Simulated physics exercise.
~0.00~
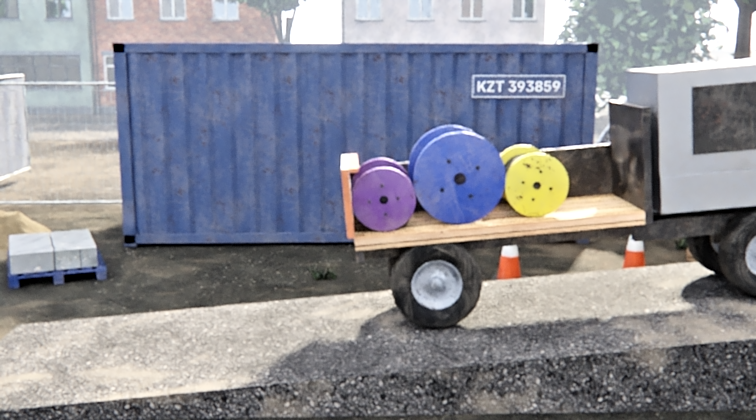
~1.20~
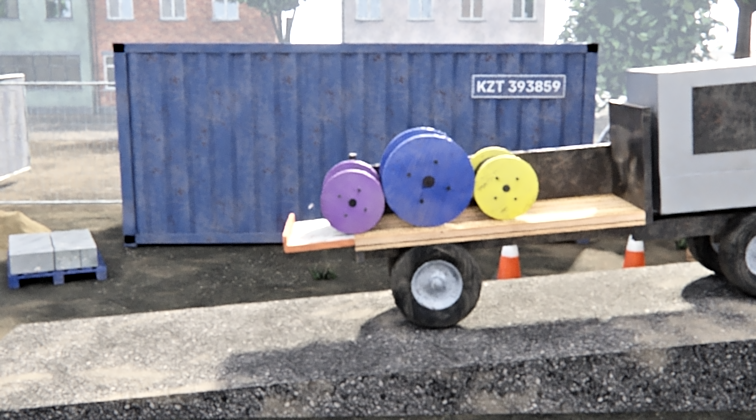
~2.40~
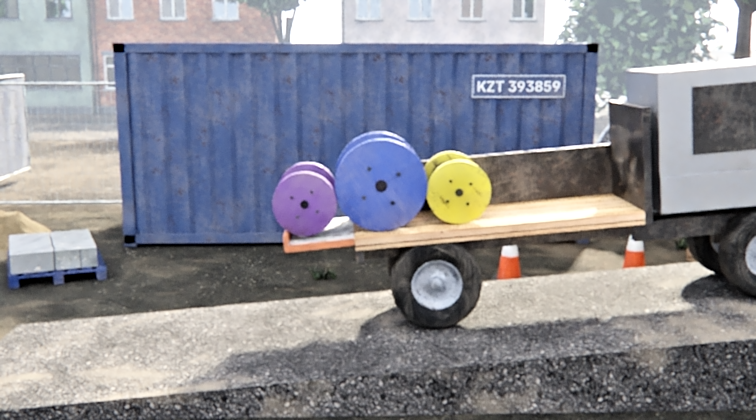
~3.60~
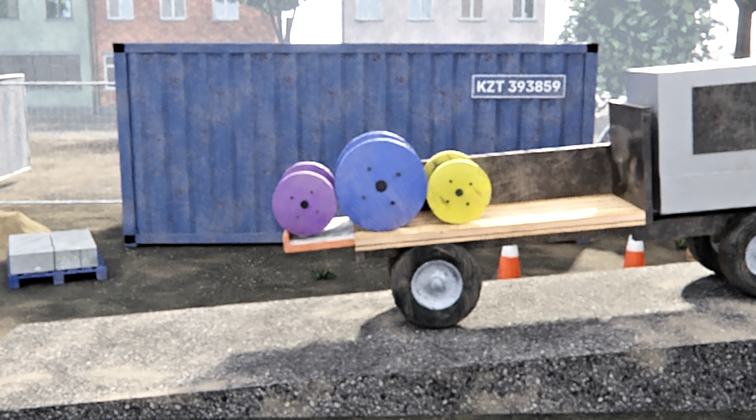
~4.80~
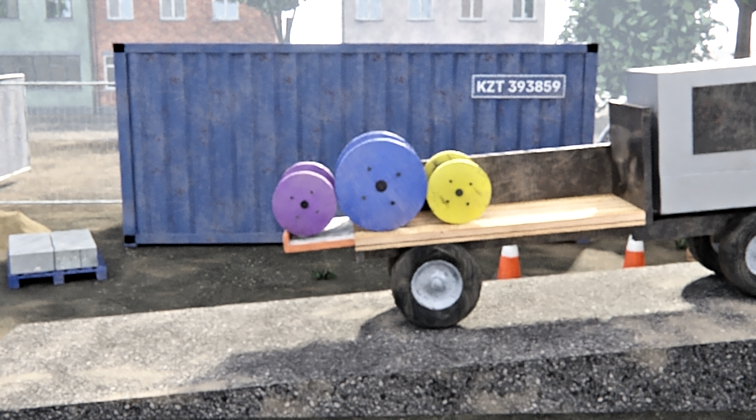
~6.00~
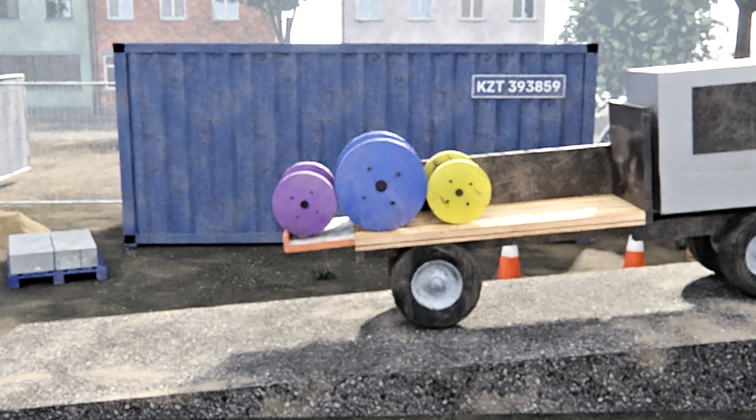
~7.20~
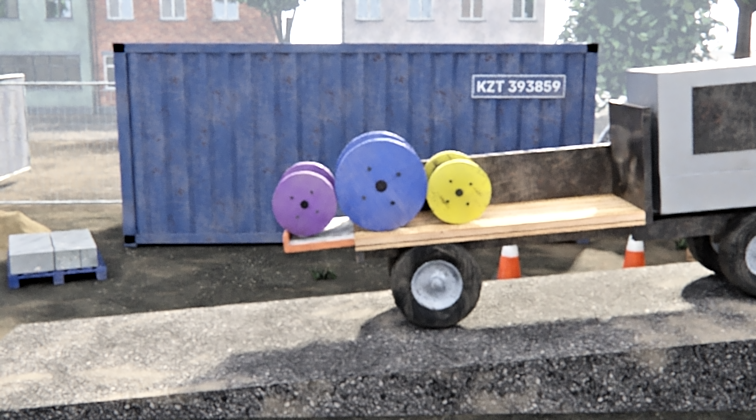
A truck's tailgate drops and three cable reels roll left, then stop without falling off.
